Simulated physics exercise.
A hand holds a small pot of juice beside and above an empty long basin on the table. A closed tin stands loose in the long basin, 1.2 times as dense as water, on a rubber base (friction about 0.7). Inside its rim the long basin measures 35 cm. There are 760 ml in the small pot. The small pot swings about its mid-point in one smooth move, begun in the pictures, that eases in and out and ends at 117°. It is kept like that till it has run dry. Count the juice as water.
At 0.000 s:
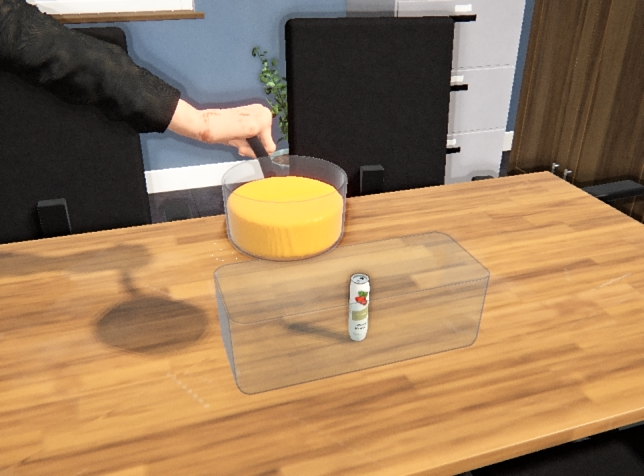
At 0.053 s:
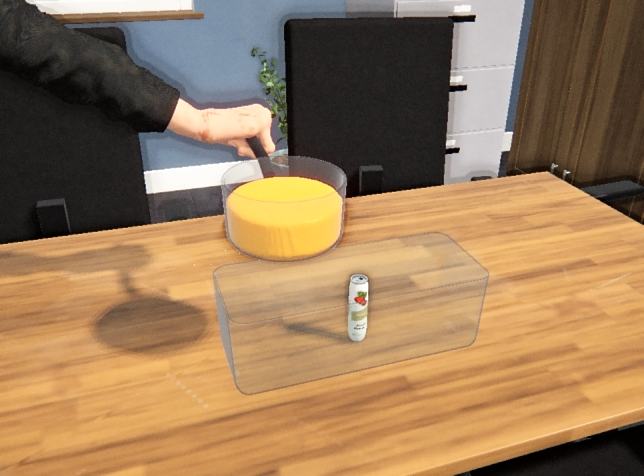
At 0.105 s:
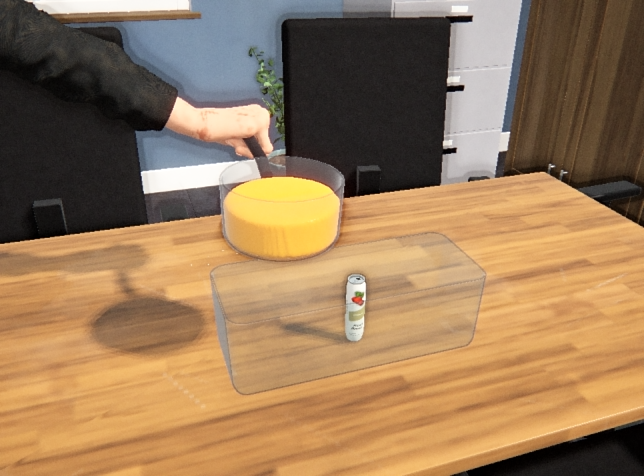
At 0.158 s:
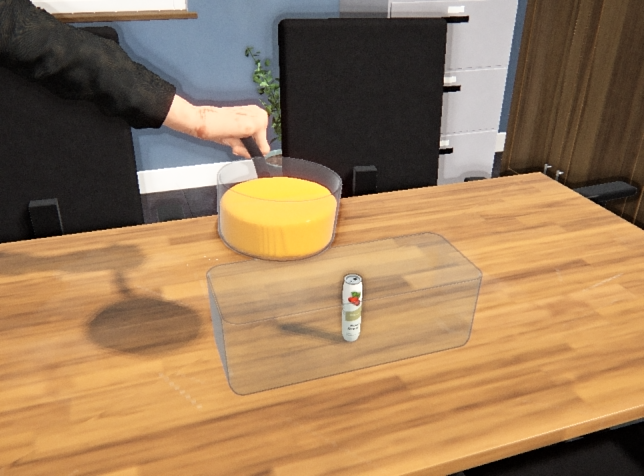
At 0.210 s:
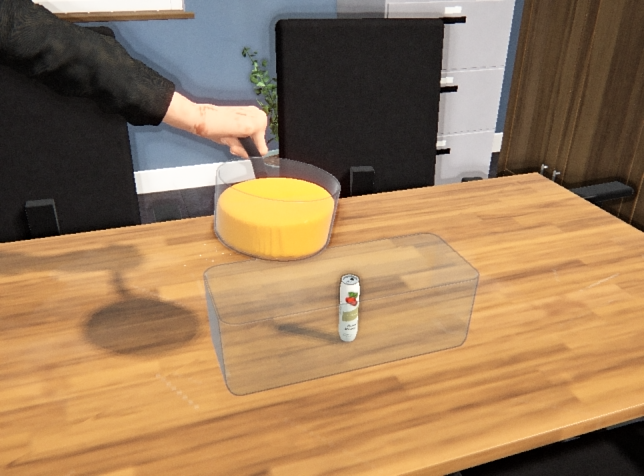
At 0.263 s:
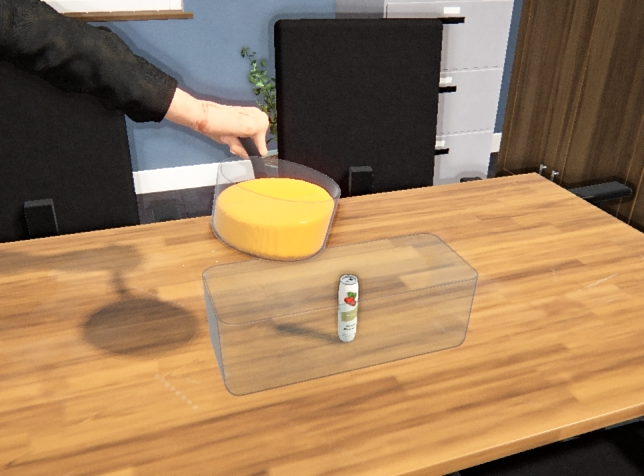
A hand in a black sleeve, reaching in from the upper left, slowly tilts a clear round pot of orange-yellow juice slightly to the right above a wooden table, seen from slightly above. Beyond the pot stand dark chairs, a green plant and a blue wall, while nearer sits a clear long basin holding a small white tin with red markings. The view drifts slightly, and the tin stays upright.
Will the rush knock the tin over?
It remains upright.
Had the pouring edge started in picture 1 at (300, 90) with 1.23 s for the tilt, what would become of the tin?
Then it falls.
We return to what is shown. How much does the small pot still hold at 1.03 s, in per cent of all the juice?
Some 7 per cent.
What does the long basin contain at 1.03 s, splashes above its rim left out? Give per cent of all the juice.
About 86 per cent.
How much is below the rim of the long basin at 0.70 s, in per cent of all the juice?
Some 14 per cent.
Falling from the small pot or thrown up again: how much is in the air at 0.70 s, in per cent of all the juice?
Some 28 per cent.
After 0.70 s the tilt is 72° and 58 per cent is still to pour; the tin stands where it began.
After 1.03 s the tilt is 109° and 7 per cent is still to pour; the tin stands where it began.
After 1.36 s the tilt is 117° and 0 per cent is still to pour; the tin stands where it began.
After 1.73 s the tilt is 117° and 0 per cent is still to pour; the tin stands where it began.
In the end the tin stands where it began.
